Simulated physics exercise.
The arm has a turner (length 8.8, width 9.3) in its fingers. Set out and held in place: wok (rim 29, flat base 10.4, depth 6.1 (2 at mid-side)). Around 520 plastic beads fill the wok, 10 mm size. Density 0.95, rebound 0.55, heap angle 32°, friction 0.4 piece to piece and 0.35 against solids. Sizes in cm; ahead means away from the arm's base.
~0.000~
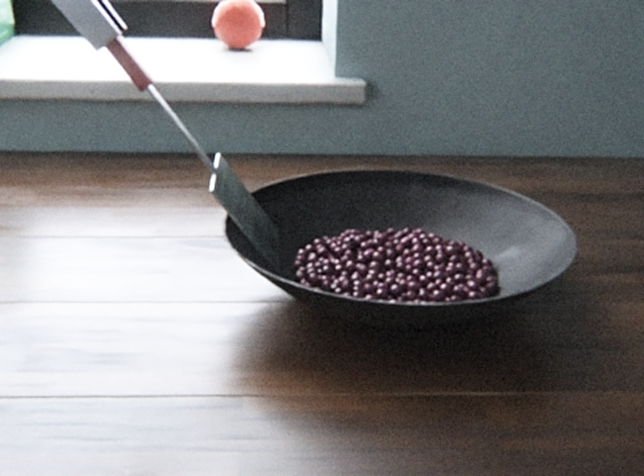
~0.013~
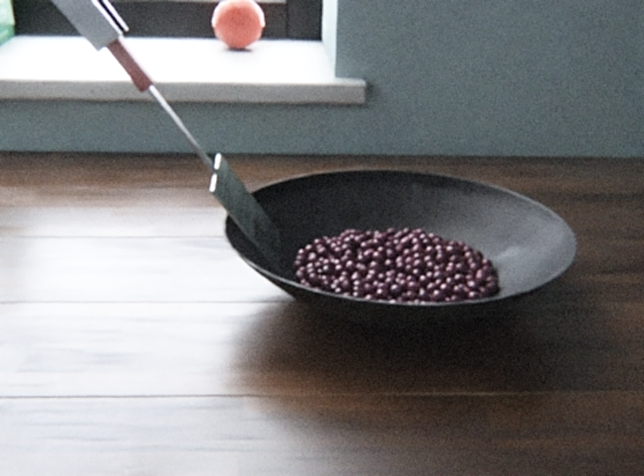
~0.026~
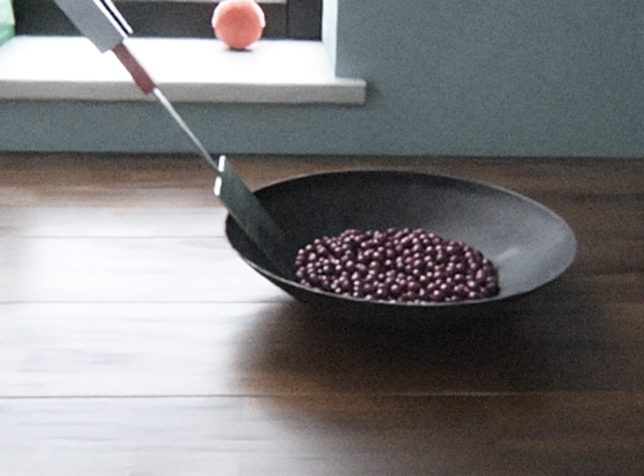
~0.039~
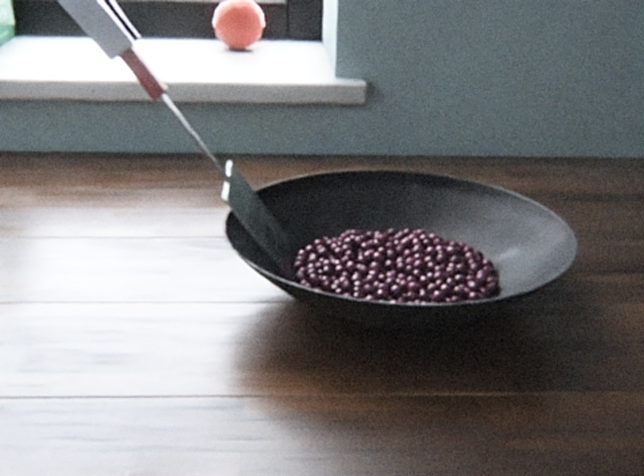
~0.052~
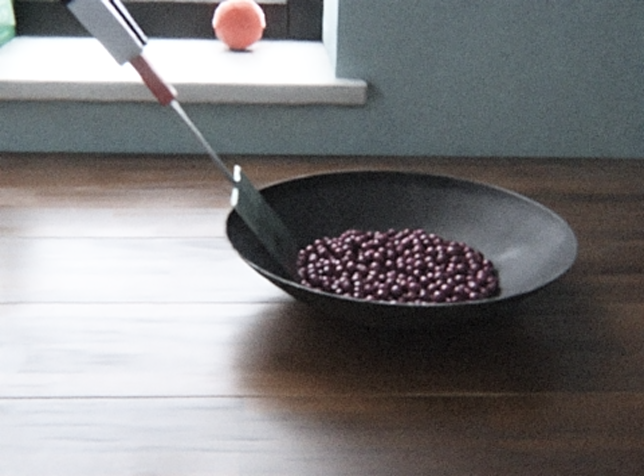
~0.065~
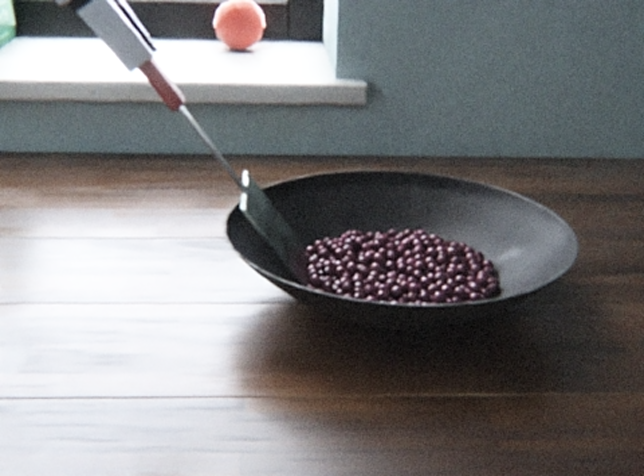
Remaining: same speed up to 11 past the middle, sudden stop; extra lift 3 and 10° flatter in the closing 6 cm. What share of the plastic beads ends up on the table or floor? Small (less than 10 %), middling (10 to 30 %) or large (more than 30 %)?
On the table or floor the share is middling, 10 to 30 %.
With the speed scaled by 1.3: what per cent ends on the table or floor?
About 25 per cent.
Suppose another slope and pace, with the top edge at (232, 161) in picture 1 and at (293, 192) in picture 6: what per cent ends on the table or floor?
About 45 per cent.
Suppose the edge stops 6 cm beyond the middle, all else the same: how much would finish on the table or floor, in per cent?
In that case some 0 per cent.
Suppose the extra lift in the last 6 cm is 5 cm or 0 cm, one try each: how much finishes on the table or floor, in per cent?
About 15 and 20 per cent.
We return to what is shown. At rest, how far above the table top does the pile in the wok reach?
Some 5.5 cm.
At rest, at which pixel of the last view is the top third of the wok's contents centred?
Around (487, 263).
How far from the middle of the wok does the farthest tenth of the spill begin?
Some 45 cm.
By 0.20 s, sloping 54°, highest piece 5 above the table; 517 in the wok.
By 0.34 s, sloping 52°, highest piece 7 above the table; 517 in the wok.
By 0.61 s, sloping 44°, highest piece 7 above the table; 410 in the wok, 105 on the table or floor, 2 on the blade or in flight.
By 1.66 s, sloping 44°, highest piece 5 above the table; 409 in the wok, 108 on the table or floor.
Final count, 409 in the wok, 108 on the table or floor. That is 21 % on the table or floor.
